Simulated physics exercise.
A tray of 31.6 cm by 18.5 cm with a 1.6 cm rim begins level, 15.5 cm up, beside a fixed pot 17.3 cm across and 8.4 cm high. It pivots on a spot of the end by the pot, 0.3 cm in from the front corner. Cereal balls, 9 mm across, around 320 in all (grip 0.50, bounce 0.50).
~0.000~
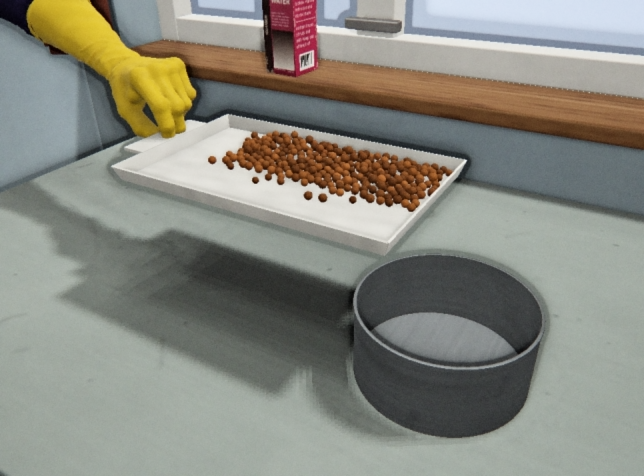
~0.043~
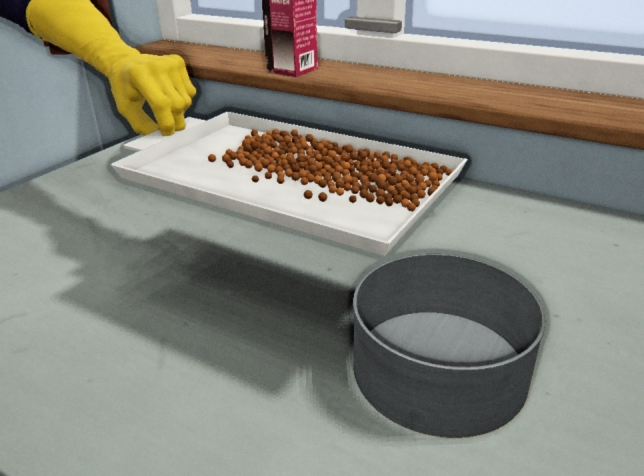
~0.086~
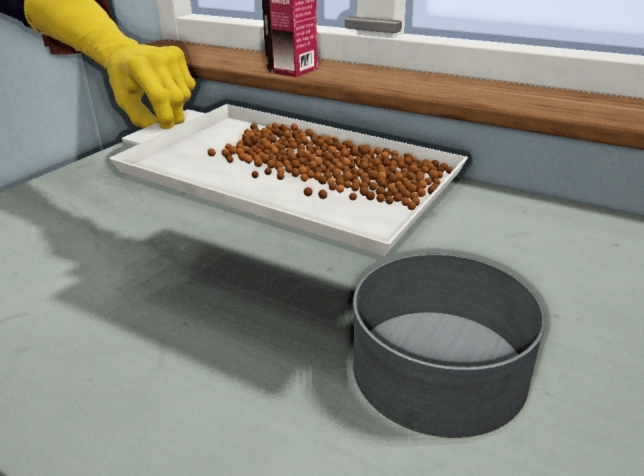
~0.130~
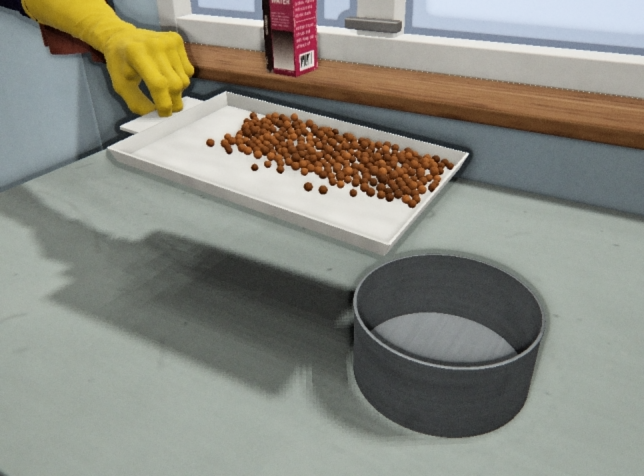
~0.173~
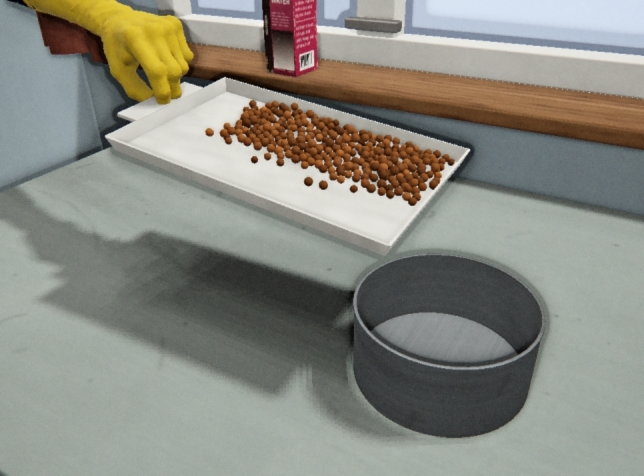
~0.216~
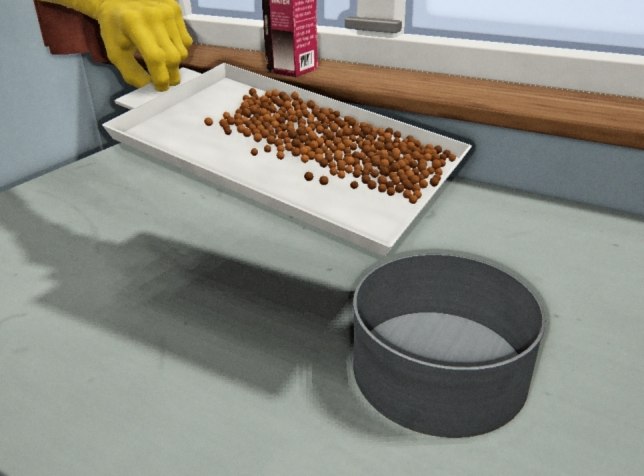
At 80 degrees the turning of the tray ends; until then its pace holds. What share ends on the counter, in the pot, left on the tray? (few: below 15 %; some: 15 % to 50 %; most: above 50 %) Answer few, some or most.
Counter: Some, pot: Most, tray: Few.
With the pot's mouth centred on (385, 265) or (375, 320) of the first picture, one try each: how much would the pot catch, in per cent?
Some 0 and 85 per cent.
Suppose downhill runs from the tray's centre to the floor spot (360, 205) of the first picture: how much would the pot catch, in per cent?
About 90 per cent.
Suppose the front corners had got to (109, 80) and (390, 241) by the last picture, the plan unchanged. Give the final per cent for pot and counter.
Pot 75, counter 20.
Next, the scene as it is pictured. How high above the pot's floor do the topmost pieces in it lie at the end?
Some 2.5 cm.
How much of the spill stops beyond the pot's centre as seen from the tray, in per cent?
About 60 per cent.
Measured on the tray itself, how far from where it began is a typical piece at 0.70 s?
Roughly 9 cm.
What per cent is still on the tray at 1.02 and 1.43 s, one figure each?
About 80, 25.
After 0.70 s, tilt 44 degrees; the tray holds 100 %, the pot 0 %.
Then, at 1.02 s, tilt 66 degrees; the tray holds 80 %, the pot 5 %.
After 1.43 s, tilt 80 degrees; the tray holds 25 %, the pot 40 %.
In the end, at 2.5 s, counter 30 %, pot 65 %, tray 5 %.
